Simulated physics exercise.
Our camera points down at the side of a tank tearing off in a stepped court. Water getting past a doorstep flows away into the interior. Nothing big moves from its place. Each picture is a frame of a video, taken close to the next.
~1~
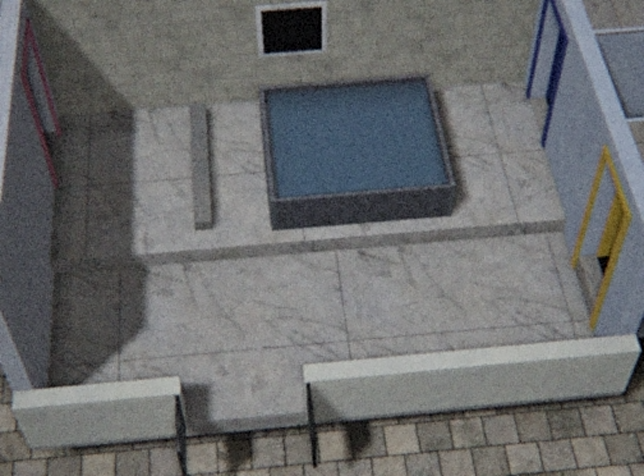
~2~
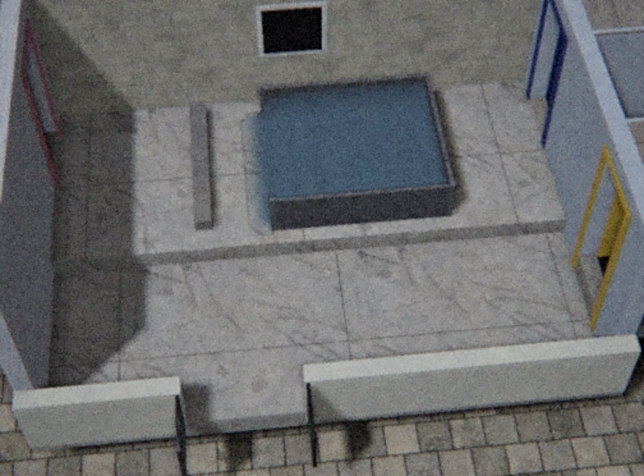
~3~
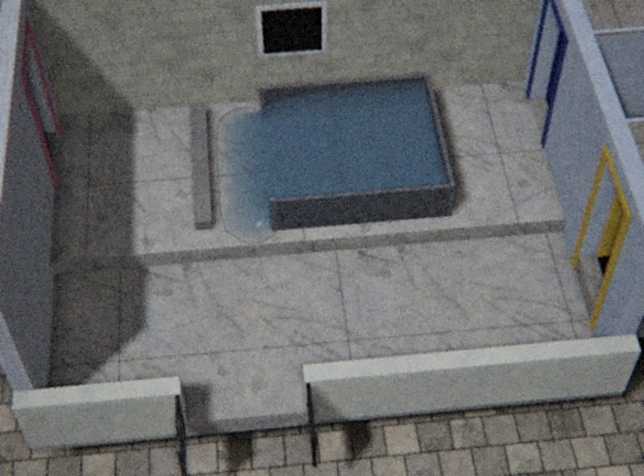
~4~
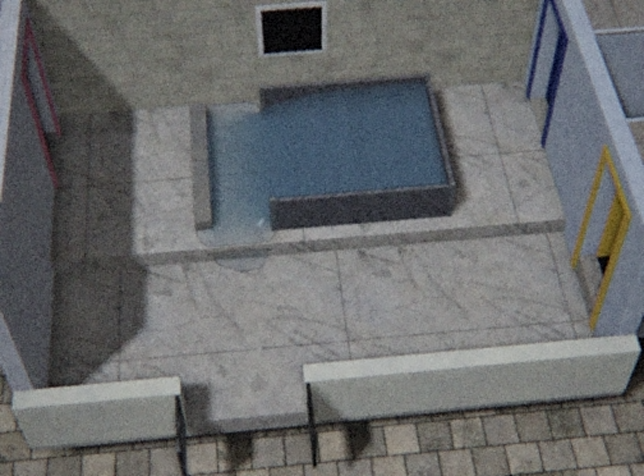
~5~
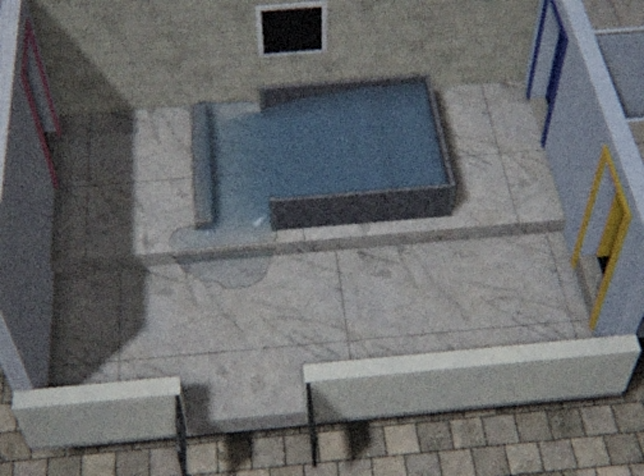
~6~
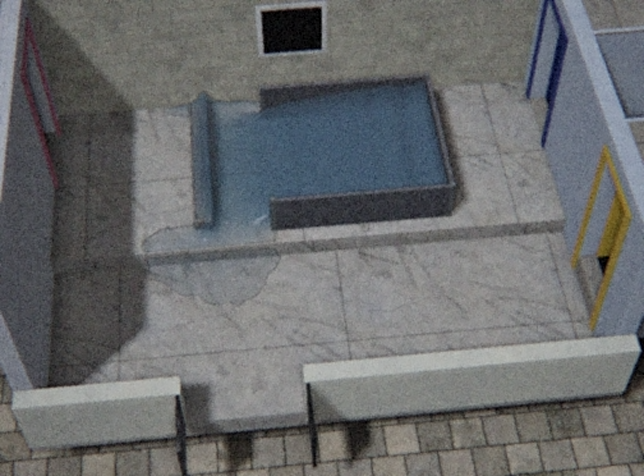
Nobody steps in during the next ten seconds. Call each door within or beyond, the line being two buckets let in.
Yellow door - within; pink door - beyond; blue door - beyond.
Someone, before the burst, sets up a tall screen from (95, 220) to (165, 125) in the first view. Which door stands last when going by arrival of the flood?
I'd name the yellow-painted one.
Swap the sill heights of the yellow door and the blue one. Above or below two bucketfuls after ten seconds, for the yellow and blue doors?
Results - yellow door crosses the line, blue door fails to reach it.
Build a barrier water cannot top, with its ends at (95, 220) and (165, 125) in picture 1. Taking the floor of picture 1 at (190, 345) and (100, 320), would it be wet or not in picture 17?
First point soaked, second point soaked.
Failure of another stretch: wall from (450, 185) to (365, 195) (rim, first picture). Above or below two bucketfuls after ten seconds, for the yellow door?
I'd say yellow falls short.
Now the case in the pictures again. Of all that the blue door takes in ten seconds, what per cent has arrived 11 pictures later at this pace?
It works out at roughly 0 percent of the ten-second total.
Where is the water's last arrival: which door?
Result: The one in yellow.
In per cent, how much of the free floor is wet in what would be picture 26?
Close to 60 %.
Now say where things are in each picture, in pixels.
In the first picture, still water in the open tank at (353, 139).
In the second picture, water pours out at (270, 163) and has run to (260, 114).
In the third picture, the front is at (236, 113), out from the gap at (270, 164).
In the fourth picture, the front is at (215, 106), out from the gap at (270, 165).
In the fifth picture, water pours out at (270, 165) and has run to (195, 268).
In the sixth picture, the front is at (161, 274), out from the gap at (270, 165).
A moment on, water covers 30 % of the floor; the yellow door not reached, the pink door not reached, the blue door not reached.
Next, water covers 50 % of the floor; the yellow door not reached, the pink door wet at the sill, nothing in, the blue door not reached.
Then, water covers 60 % of the floor; the yellow door not reached, the pink door over two buckets in, the blue door under two buckets in.
Later, water covers 70 % of the floor; the yellow door wet at the sill, nothing in, the pink door over two buckets in, the blue door over two buckets in.
In the end, water covers 85 % of the floor; the yellow door wet at the sill, nothing in, the pink door over two buckets in, the blue door far over two buckets in.
